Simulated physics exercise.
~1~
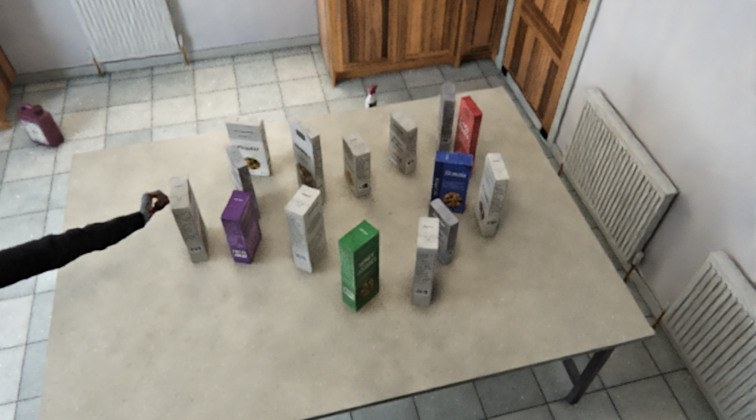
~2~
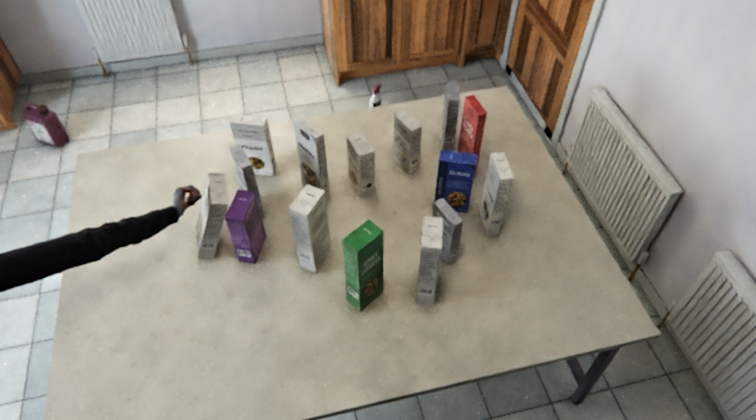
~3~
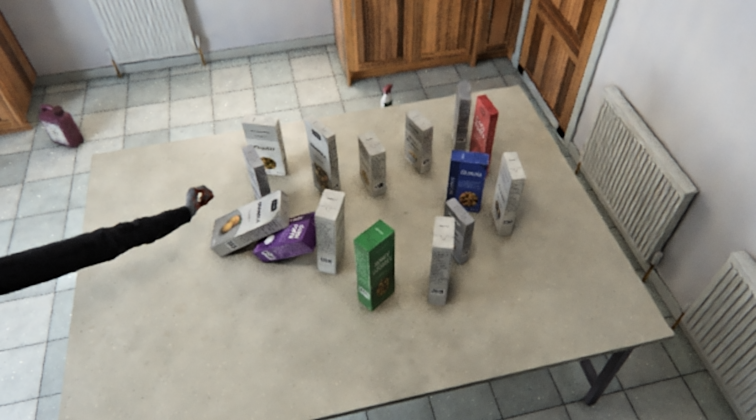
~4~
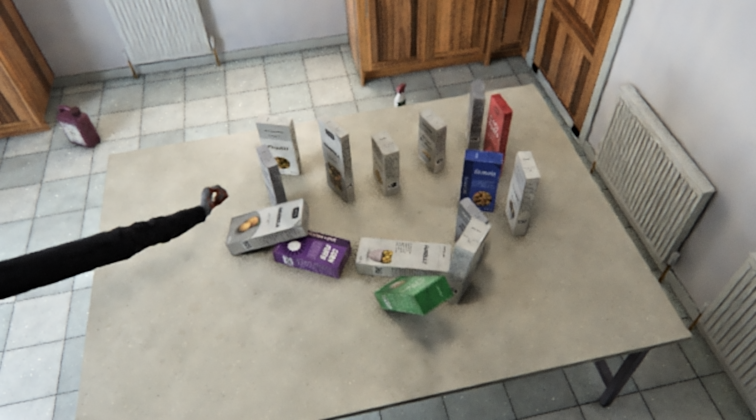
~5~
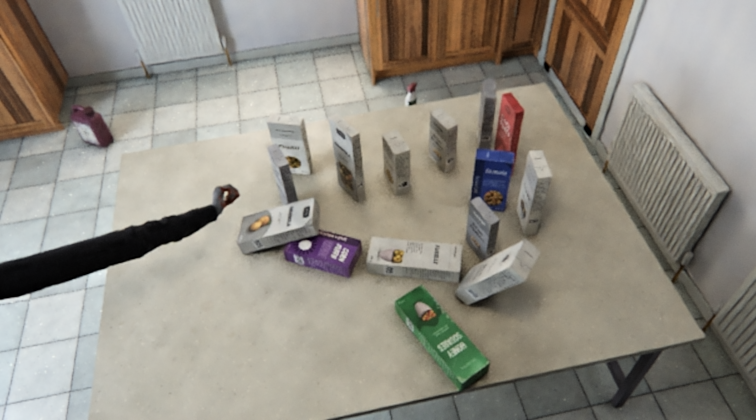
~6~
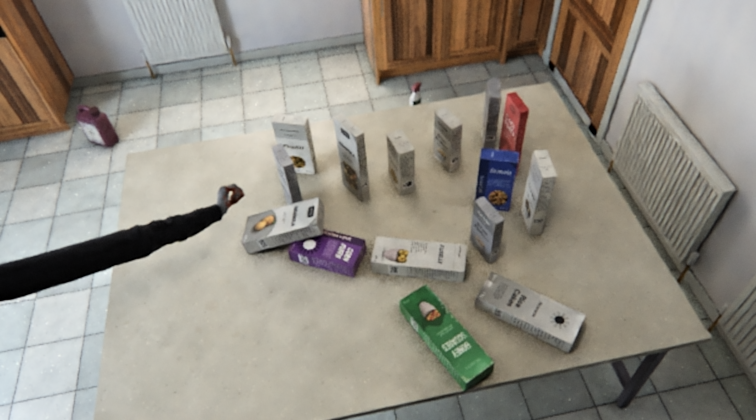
A hand in a black sleeve reaches from the left over a pale table crowded with upright cereal boxes, seen from above in a tiled room with wooden cupboards and white radiators. It tips the leftmost pale box to the right, then stays hovering nearby. That box drops against the purple one, which falls toward a white box, and the white box topples in turn. The green box at the front tips over, and a pale box to its right falls too. Five boxes end up lying down, while the blue and red boxes stand with the others behind.
